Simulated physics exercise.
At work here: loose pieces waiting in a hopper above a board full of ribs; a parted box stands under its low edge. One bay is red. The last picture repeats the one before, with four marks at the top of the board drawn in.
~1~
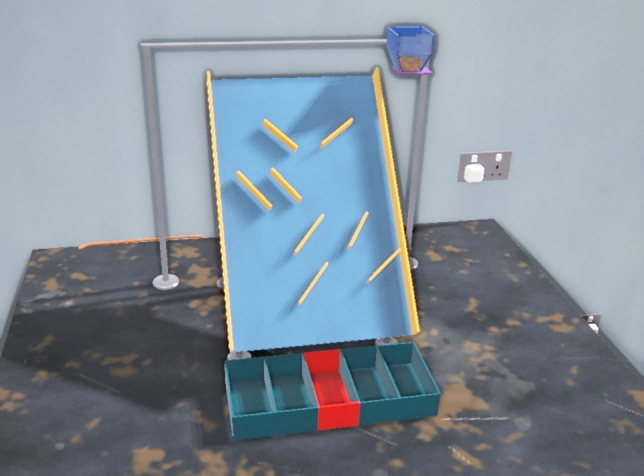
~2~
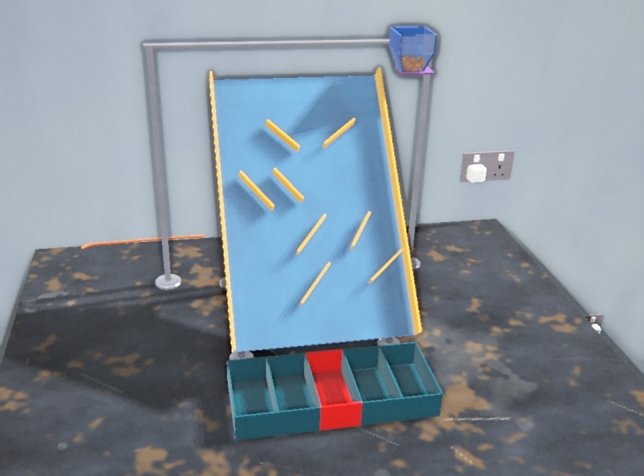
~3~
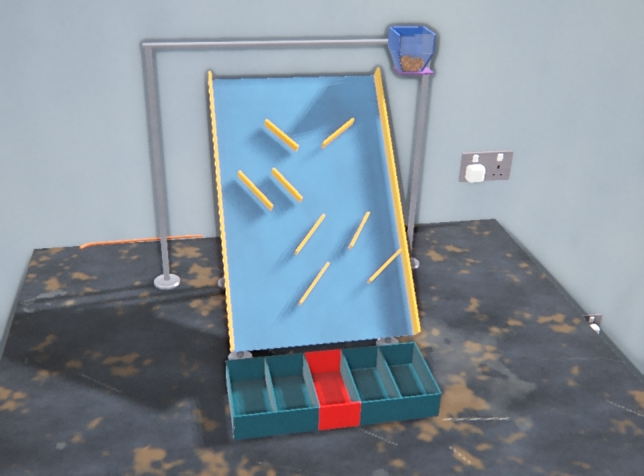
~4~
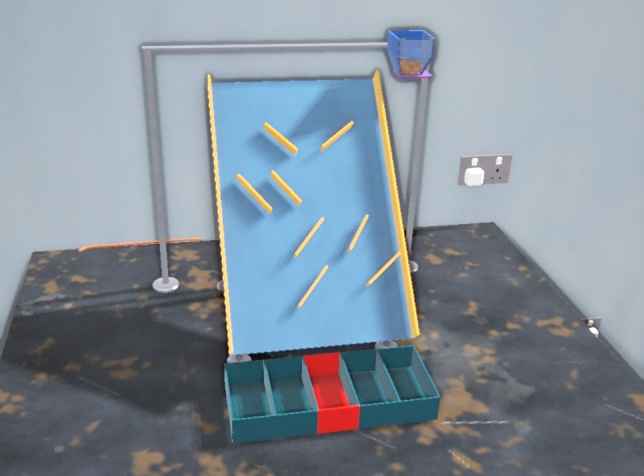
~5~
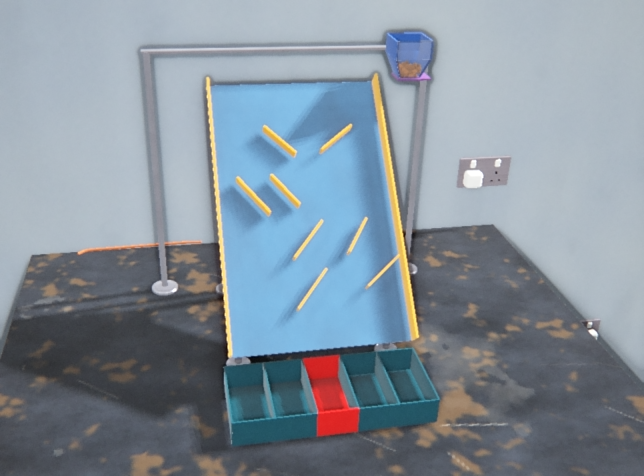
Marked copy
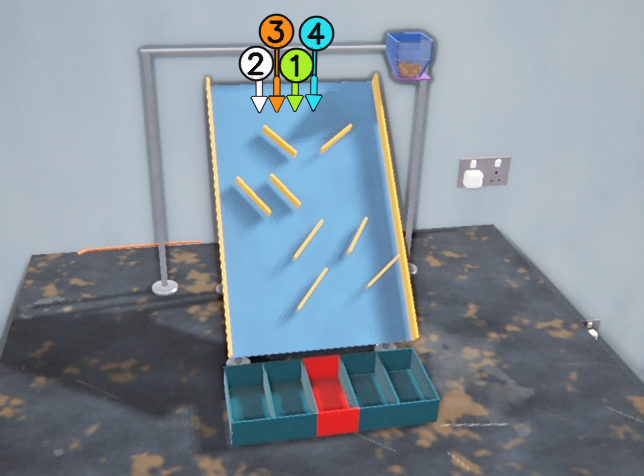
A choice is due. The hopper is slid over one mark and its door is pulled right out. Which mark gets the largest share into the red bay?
3 is best.
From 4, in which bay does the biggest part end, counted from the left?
The first from the left.
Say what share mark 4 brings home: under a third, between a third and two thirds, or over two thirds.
It is under a third.
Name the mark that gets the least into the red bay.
Here it is mark 4.
On the marked copy, mark 1 meets the board at (294, 105); mark 2 meets the board at (259, 106); mark 3 meets the board at (276, 106); mark 4 meets the board at (313, 104).
With 1, about a third in the red bay, about two thirds in other bays.
With 2, about a quarter in the red bay, most in other bays.
With 3, about half in the red bay, about half in other bays.
With 4, a small part in the red bay, nearly all in other bays, a stray few outside the box.
